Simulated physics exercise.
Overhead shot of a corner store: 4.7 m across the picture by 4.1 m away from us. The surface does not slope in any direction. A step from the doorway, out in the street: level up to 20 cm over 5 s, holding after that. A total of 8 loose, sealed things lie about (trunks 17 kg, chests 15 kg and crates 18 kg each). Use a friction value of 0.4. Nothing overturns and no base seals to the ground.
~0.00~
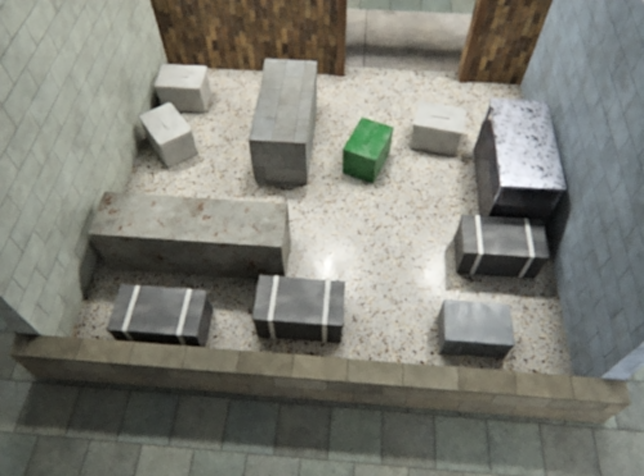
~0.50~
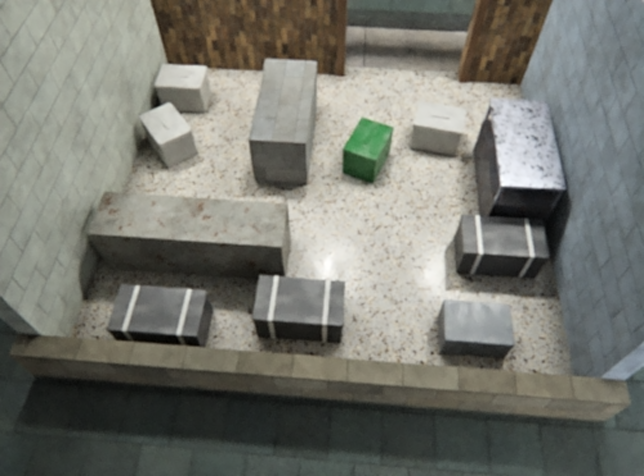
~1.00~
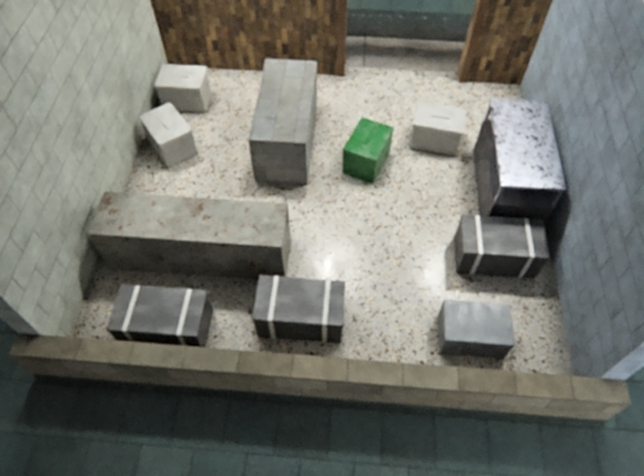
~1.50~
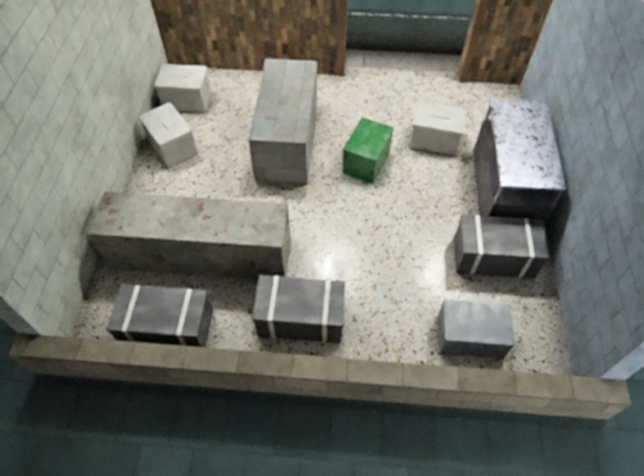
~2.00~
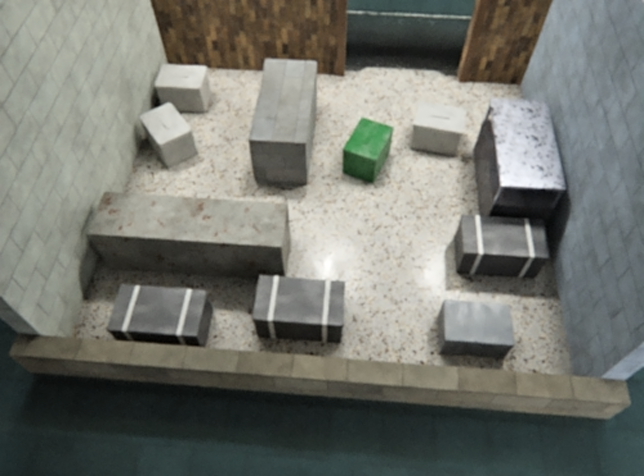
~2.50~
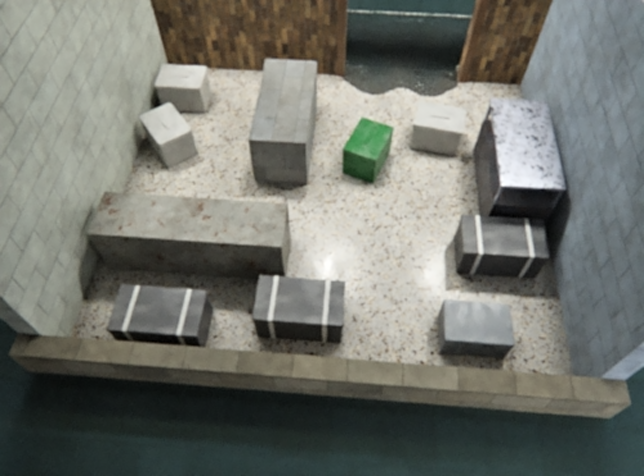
Dark water rose in the street outside a small walled room and started creeping through the back doorway onto the speckled floor, while the green box and the gray and white blocks stayed still.
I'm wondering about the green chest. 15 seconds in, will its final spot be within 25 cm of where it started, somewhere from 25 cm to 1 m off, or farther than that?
It ends a long distance off.
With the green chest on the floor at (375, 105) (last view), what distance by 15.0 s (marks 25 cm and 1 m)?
It goes a long way.
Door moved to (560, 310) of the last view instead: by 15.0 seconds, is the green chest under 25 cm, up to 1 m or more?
By then the green chest has been carried a long way.
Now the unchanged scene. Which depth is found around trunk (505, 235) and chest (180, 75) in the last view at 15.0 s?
Depth approx. 15 cm / 9 cm.
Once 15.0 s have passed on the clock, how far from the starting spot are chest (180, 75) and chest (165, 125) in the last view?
Net displacement, in order: 40 cm; 60 cm.
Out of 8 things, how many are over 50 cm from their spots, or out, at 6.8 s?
The number comes to 2.
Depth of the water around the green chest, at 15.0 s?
I'd say around 18 cm.
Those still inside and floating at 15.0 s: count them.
I'd say 8 of them.
After 3.5 s the green chest is near (369, 138), 0.0 m from its start, aground; 0 afloat.
After 6.8 s the green chest is near (370, 224), 1.2 m from its start, aground; 0 afloat.
After 11.0 s the green chest is near (271, 300), 2.2 m from its start, afloat; 6 afloat.
After 15.0 s the green chest is near (260, 318), 2.5 m from its start, afloat; 8 afloat.
